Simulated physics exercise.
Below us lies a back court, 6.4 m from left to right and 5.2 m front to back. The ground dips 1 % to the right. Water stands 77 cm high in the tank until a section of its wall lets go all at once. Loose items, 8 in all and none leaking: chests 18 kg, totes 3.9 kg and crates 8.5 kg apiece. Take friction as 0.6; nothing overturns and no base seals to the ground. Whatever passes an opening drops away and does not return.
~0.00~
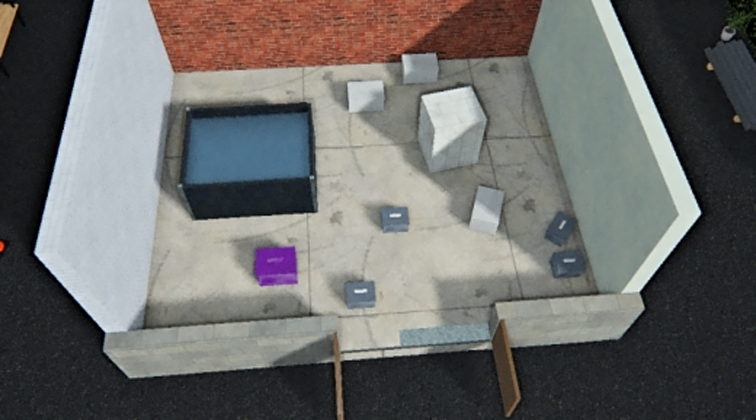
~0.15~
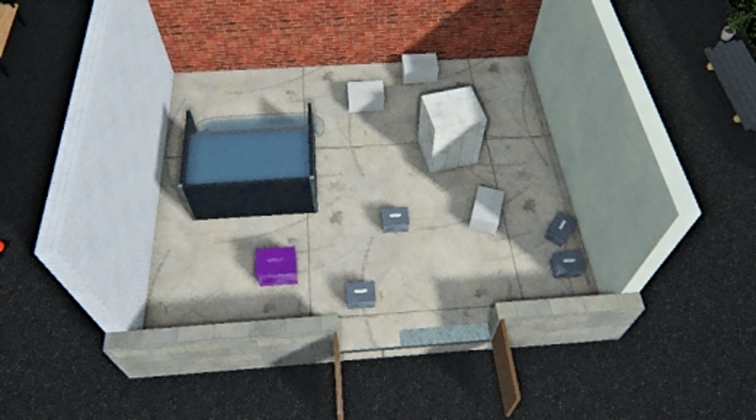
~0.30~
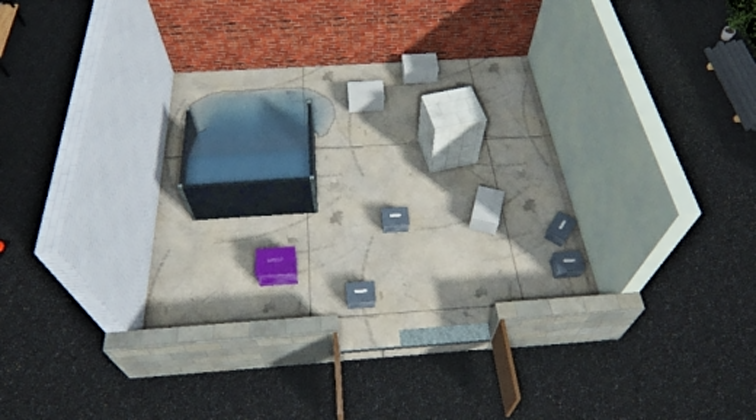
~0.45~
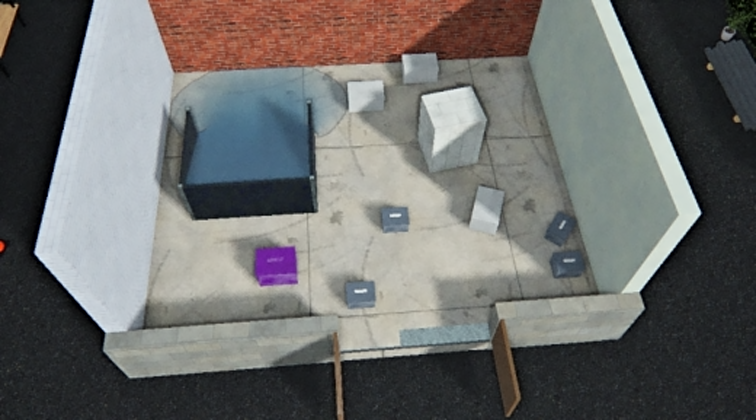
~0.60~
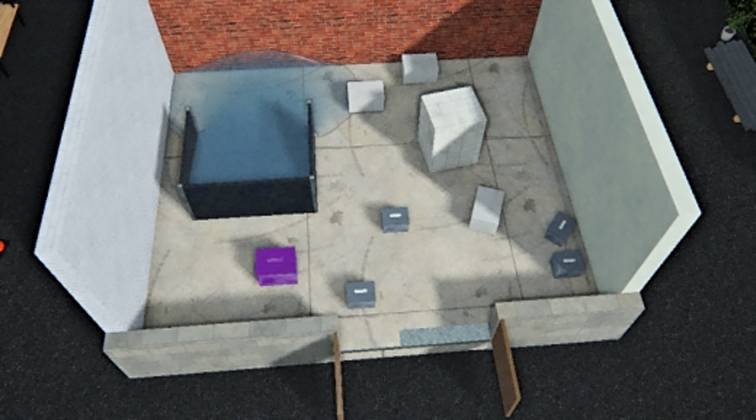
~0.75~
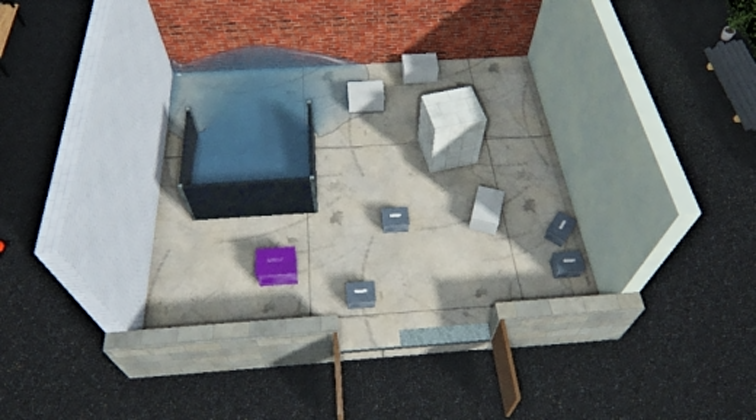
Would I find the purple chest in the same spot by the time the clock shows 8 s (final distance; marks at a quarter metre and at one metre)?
Purple chest holds its place.
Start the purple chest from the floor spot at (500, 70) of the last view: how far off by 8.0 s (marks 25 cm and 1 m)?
It ends far away.
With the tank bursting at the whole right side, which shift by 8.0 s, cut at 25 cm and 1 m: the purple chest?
Then the purple chest holds its place.
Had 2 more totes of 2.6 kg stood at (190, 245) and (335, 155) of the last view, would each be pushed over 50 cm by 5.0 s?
In turn: Past it, less.
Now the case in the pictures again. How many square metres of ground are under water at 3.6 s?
Some 22 m2.
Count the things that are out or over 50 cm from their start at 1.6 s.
By then 0.
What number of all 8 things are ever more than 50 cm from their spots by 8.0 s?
That makes 6.
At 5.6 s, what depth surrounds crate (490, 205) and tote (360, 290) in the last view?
About 5 and 5 cm.
After 1.6 s the purple chest is near (275, 260), 0.0 m from its start, aground; 0 of 8 are out; 0 afloat.
After 3.6 s the purple chest is near (275, 260), 0.0 m from its start, aground; 0 of 8 are out; 1 afloat.
After 5.6 s the purple chest is near (275, 260), 0.0 m from its start, aground; 0 of 8 are out; 7 afloat.
After 8.0 s the purple chest is near (275, 260), 0.0 m from its start, aground; 0 of 8 are out; 6 afloat.
